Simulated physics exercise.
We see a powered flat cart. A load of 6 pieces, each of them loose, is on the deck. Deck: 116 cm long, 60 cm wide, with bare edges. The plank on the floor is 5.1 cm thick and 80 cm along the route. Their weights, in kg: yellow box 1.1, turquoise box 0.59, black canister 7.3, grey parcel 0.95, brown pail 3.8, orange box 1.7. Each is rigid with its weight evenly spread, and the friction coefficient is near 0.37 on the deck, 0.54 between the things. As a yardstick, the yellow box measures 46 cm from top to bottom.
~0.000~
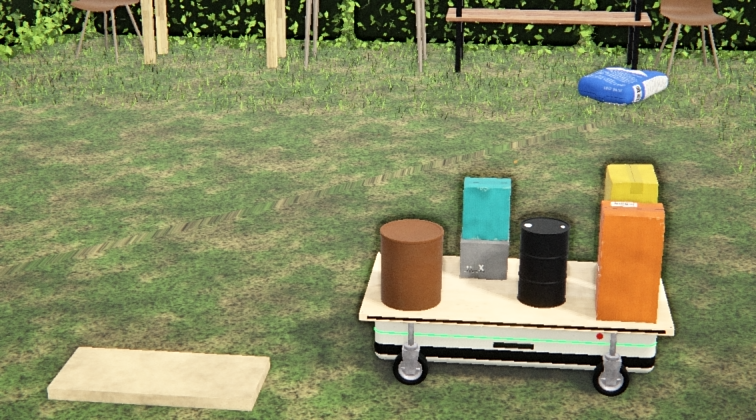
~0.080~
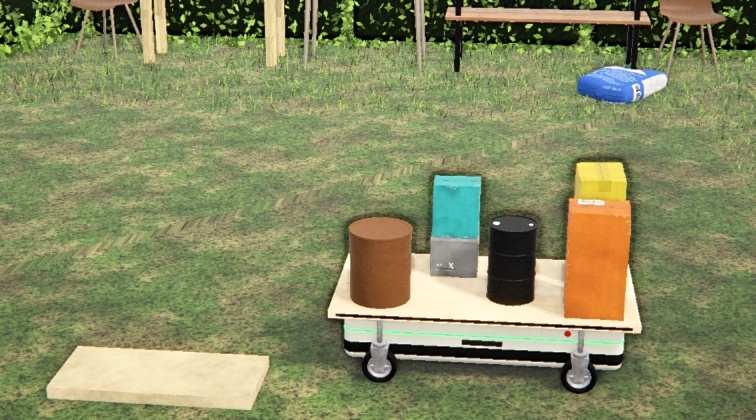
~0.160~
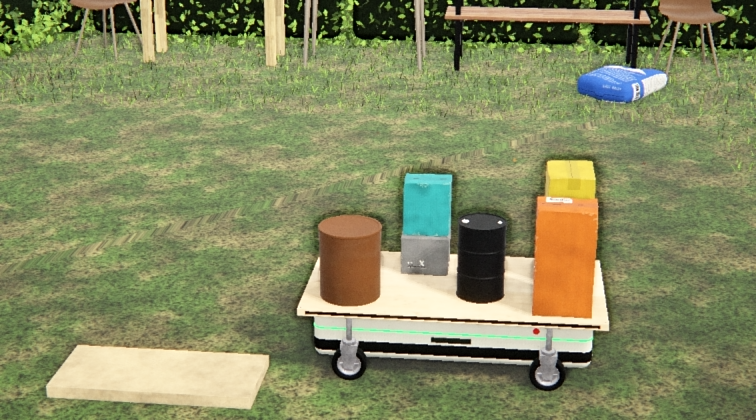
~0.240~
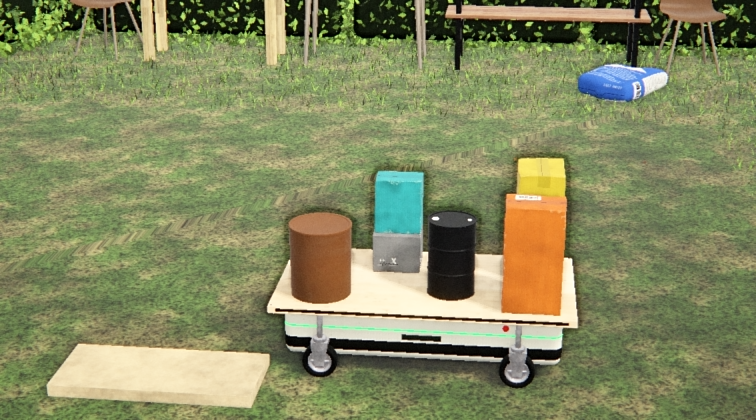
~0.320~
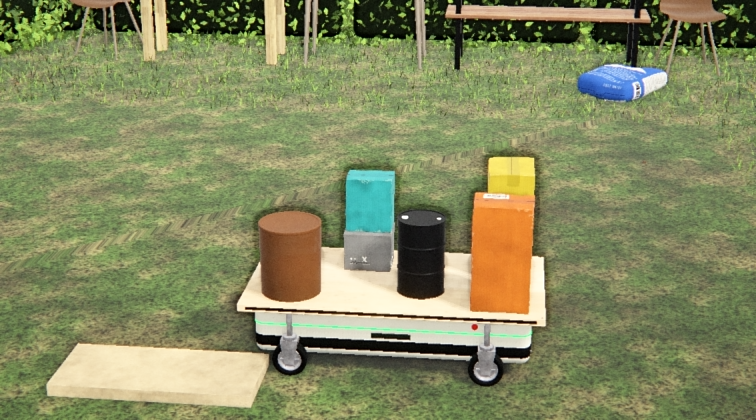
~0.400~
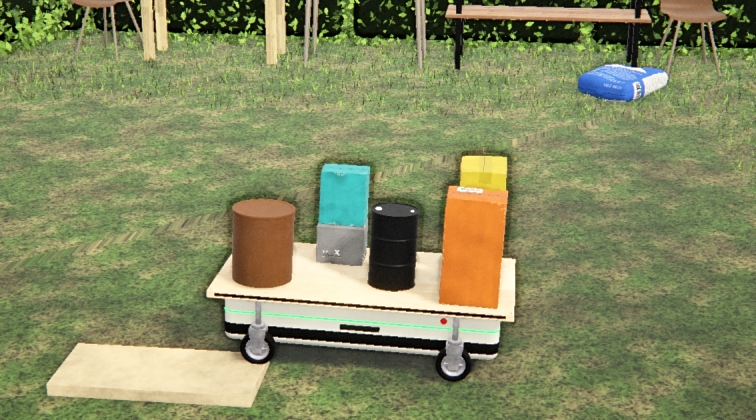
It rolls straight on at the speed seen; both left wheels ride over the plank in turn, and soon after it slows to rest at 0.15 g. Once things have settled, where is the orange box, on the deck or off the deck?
The orange box remains on the deck.
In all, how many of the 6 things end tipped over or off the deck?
2 of them.
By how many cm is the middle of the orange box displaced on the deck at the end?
Some 36 cm.
By 0.90 s, cart 135 cm along; turquoise box 3 cm from its spot.
By 1.40 s, cart 210 cm along; orange box tilted 35° near (102, 207); yellow box tilted 28°; turquoise box 5 cm from its spot.
By 1.90 s, cart 279 cm along; yellow box now off the deck; orange box tilted 60°; black canister 5 cm from its spot.
When it is over (3.1 s), off the deck, yellow box; lying over on the deck, orange box; the other 4 within 10 cm of the start.
